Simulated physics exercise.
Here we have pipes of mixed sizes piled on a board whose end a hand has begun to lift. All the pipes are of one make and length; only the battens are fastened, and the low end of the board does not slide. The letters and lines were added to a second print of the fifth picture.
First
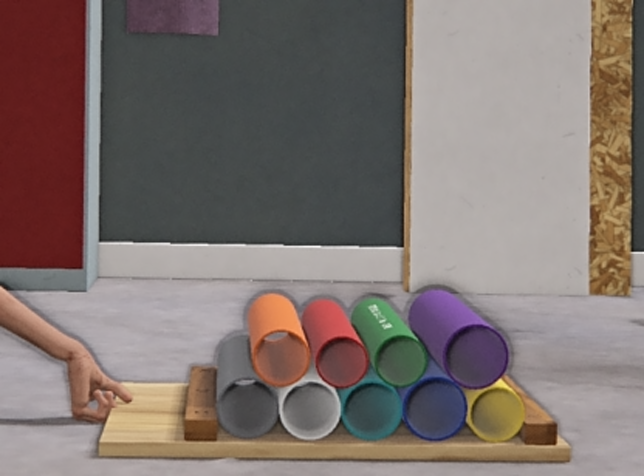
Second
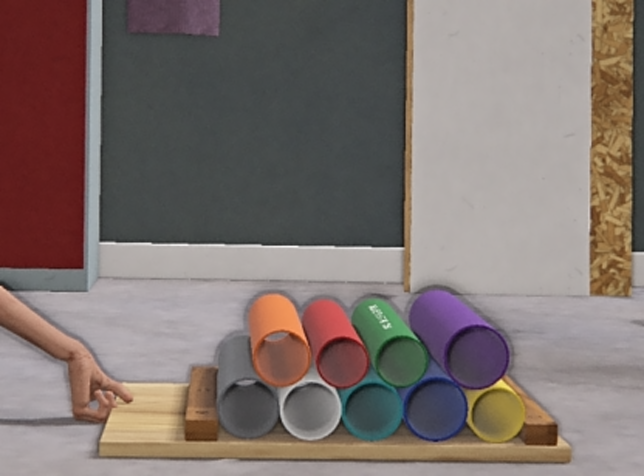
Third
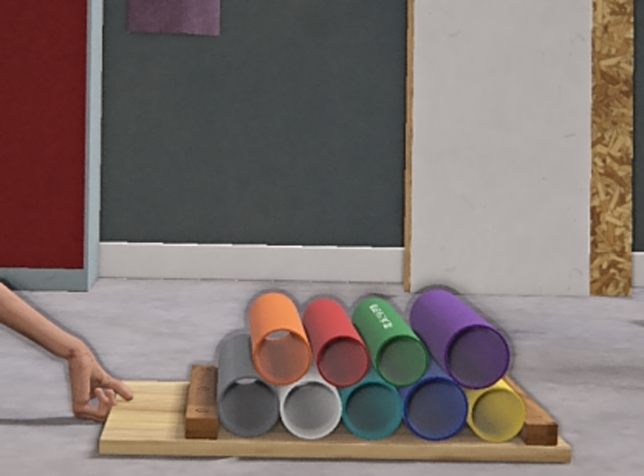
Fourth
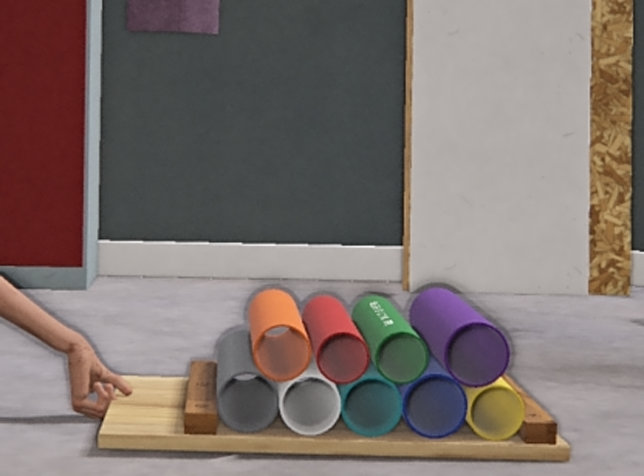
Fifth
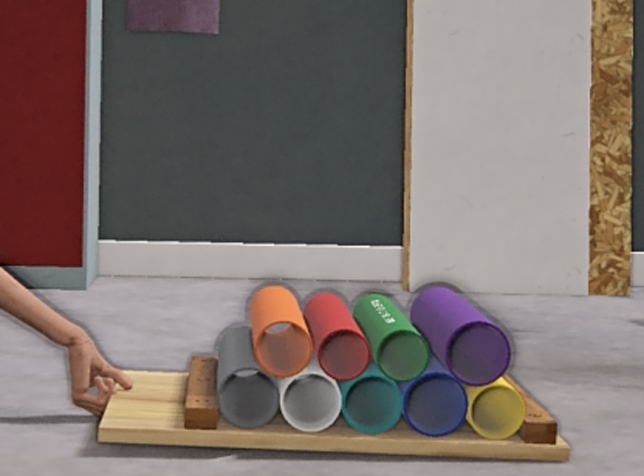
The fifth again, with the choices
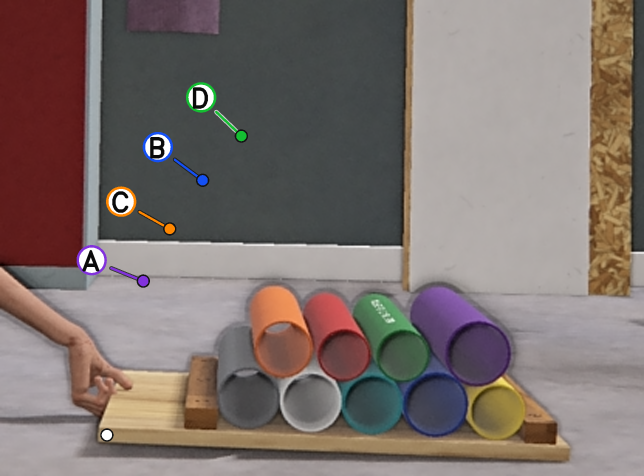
On a grey floor before a dark panel, colourful pipes lie stacked in two rows between wooden blocks on a board, and a hand at the left slightly raises that end while the pipes barely shift.
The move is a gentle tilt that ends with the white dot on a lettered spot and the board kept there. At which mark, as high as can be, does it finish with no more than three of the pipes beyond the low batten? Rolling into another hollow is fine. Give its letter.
It can be raised to C.
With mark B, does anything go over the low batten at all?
Yes.
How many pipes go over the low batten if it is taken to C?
At C the number is one.
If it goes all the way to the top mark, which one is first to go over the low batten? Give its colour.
It is the purple one.
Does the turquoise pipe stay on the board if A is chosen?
The turquoise pipe: Yes.
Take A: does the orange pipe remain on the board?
The orange pipe: Yes.
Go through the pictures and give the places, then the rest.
The first frame shows white pipe (310, 410); turquoise pipe (371, 410); blue pipe (435, 409).
The second frame shows blue pipe (436, 409).
The third frame shows board (327, 408); grey pipe (249, 407); red pipe (343, 361).
The fourth frame shows board (326, 405); grey pipe (248, 402); white pipe (310, 405).
The fifth frame shows board (326, 402); grey pipe (248, 398); white pipe (311, 402).
On the marked copy, A at (144, 281); B at (203, 180); C at (170, 229); D at (241, 136); the white dot at (107, 435).
With C. Early on, board at 17°.
Further on, board at 28°.
At the end, board at 28°, one over the low batten (purple).
As for the rest, A one over the low batten (purple); B four over the low batten (green, purple, red, orange); D four over the low batten (green, purple, red, orange).
